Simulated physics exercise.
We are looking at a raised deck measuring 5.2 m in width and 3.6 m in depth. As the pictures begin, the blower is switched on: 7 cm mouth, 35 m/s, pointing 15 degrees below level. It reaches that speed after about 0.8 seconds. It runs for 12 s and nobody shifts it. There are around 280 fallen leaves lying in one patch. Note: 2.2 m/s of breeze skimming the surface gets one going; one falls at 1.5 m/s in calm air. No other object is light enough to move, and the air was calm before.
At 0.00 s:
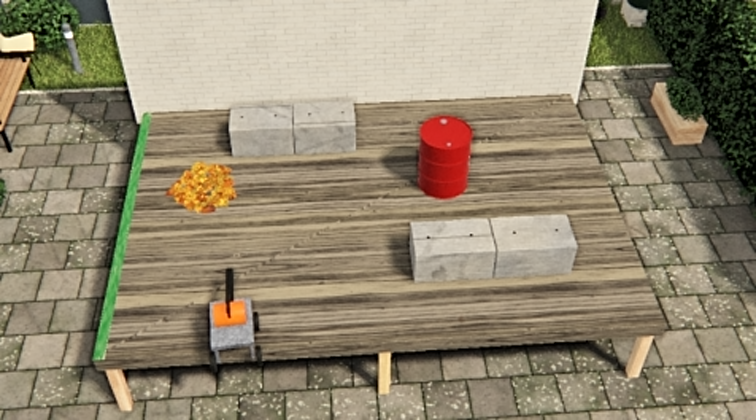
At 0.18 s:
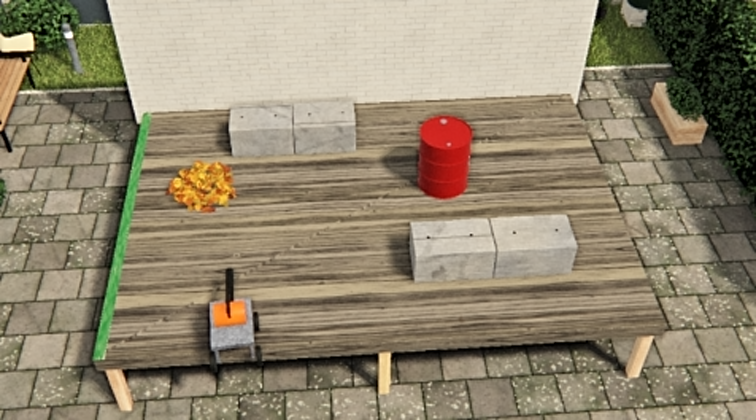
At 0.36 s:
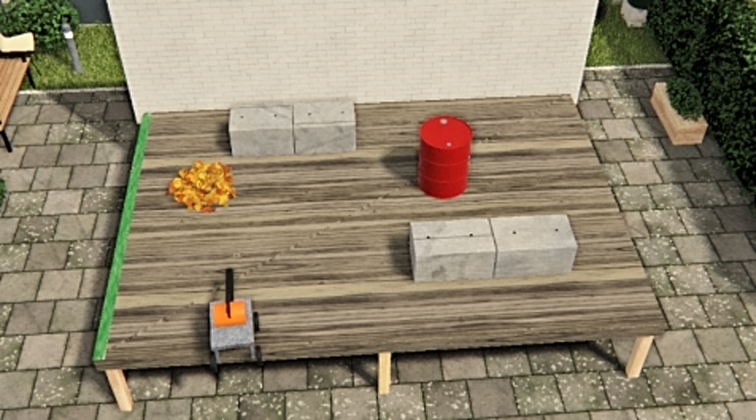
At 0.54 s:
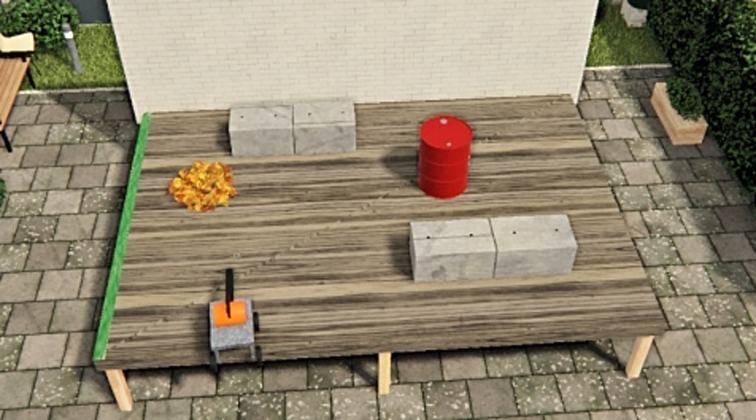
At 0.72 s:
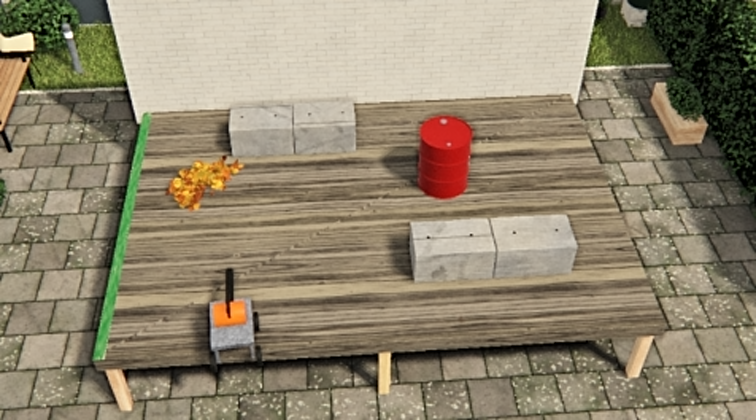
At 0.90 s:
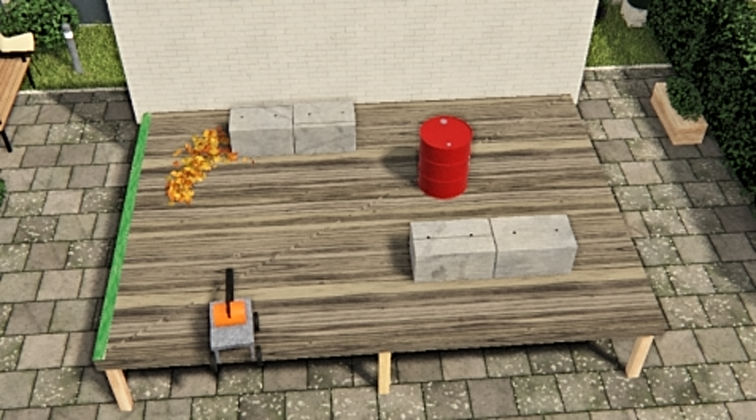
On a raised wooden deck with a green left edge, a small blower stands near stone blocks and a red barrel while a patch of orange leaves lies still, then stretches and shifts away from it toward the back wall.
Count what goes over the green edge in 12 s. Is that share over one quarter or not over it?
My guess is the share off that edge goes beyond a quarter.
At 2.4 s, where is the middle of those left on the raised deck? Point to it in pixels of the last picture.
(174, 113), roughly.
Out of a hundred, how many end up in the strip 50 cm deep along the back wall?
Estimate: Around 15 percent.
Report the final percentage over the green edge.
About 80 per cent.
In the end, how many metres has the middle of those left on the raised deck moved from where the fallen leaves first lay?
About 1.8 metres.
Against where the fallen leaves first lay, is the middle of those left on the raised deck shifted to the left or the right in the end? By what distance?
Net drift: Rightward, close to 1.2 m.
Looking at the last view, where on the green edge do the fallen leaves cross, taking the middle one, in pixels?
The middle crossing sits close to (141, 124) in the last picture.
After 2.4 s, 34 % are over the green edge; the middle of those still in play is near (173, 111); 14 % have settled or left.
After 3.8 s, 55 % are over the green edge; the middle of those still in play is near (181, 111); 48 % have settled or left.
After 6.6 s, 72 % are over the green edge; the middle of those still in play is near (204, 110); 72 % have settled or left.
After 12.0 s, at the end, 83 % are over the green edge; the middle of those still in play is near (306, 105).
